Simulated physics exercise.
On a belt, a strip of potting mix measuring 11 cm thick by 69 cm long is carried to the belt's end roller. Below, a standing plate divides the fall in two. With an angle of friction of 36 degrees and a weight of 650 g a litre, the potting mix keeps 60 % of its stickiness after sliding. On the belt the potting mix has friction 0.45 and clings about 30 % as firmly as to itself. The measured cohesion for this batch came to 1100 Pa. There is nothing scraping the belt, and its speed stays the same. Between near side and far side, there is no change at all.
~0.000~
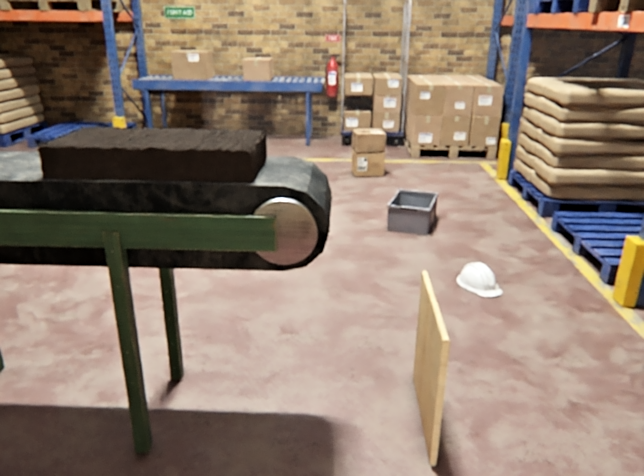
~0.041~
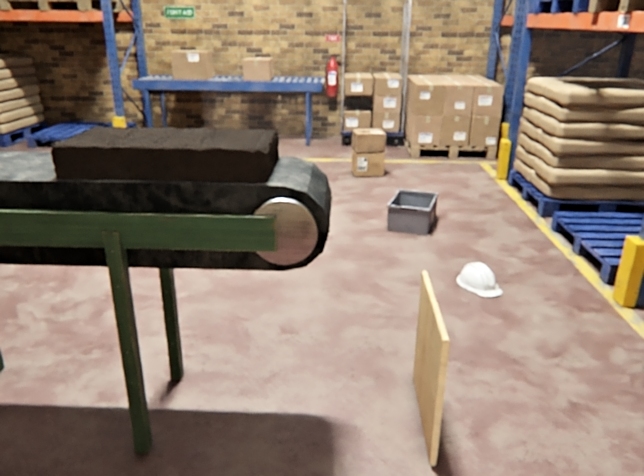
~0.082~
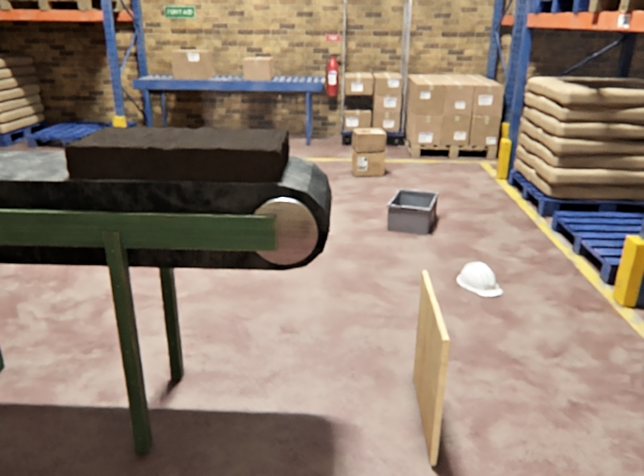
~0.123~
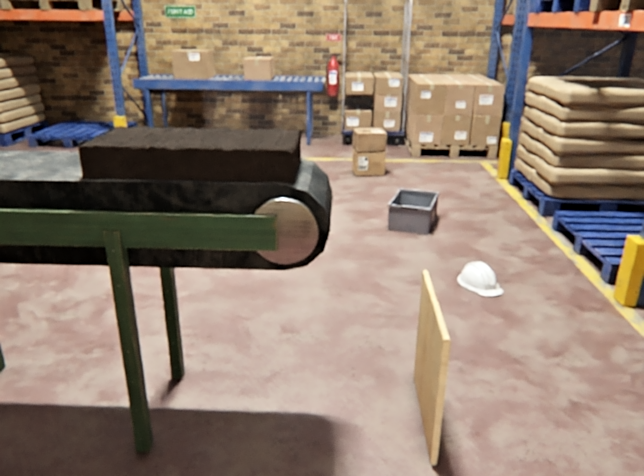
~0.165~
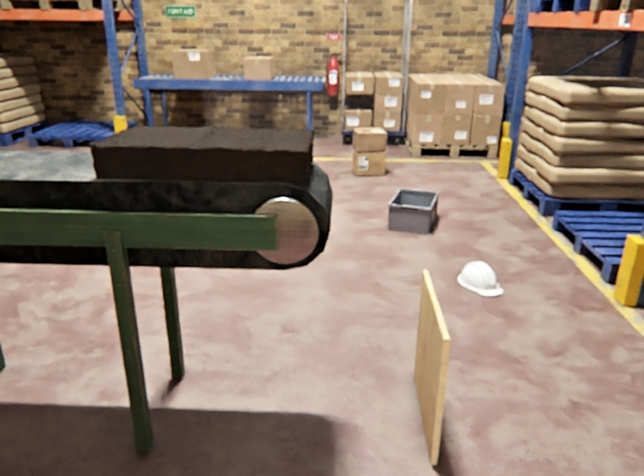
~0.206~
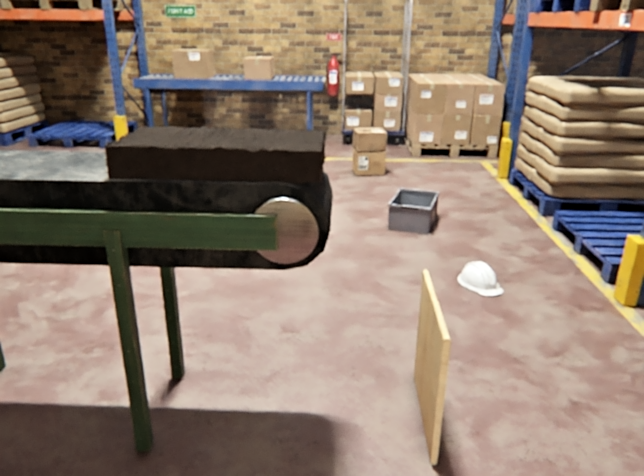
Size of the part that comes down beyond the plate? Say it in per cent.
Some 0 %.
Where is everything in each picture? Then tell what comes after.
In the first frame, foremost bit of the potting mix at (252, 182).
In the second frame, foremost bit of the potting mix at (265, 155).
In the third frame, foremost bit of the potting mix at (279, 174).
In the fourth frame, foremost bit of the potting mix at (293, 155), 5 % of it past the top of the roller, in one piece.
In the fifth frame, foremost bit of the potting mix at (307, 161), 11 % of it past the top of the roller, in one piece.
In the sixth frame, foremost bit of the potting mix at (321, 160), 17 % of it past the top of the roller, in one piece.
After 0.41 s, 0 % is beyond the plate's line.
After 0.66 s, 0 % is beyond the plate's line.
After 0.90 s, 0 % is beyond the plate's line.
After 1.15 s, 0 % is beyond the plate's line.
After 2.34 s, 0 % is beyond the plate's line.
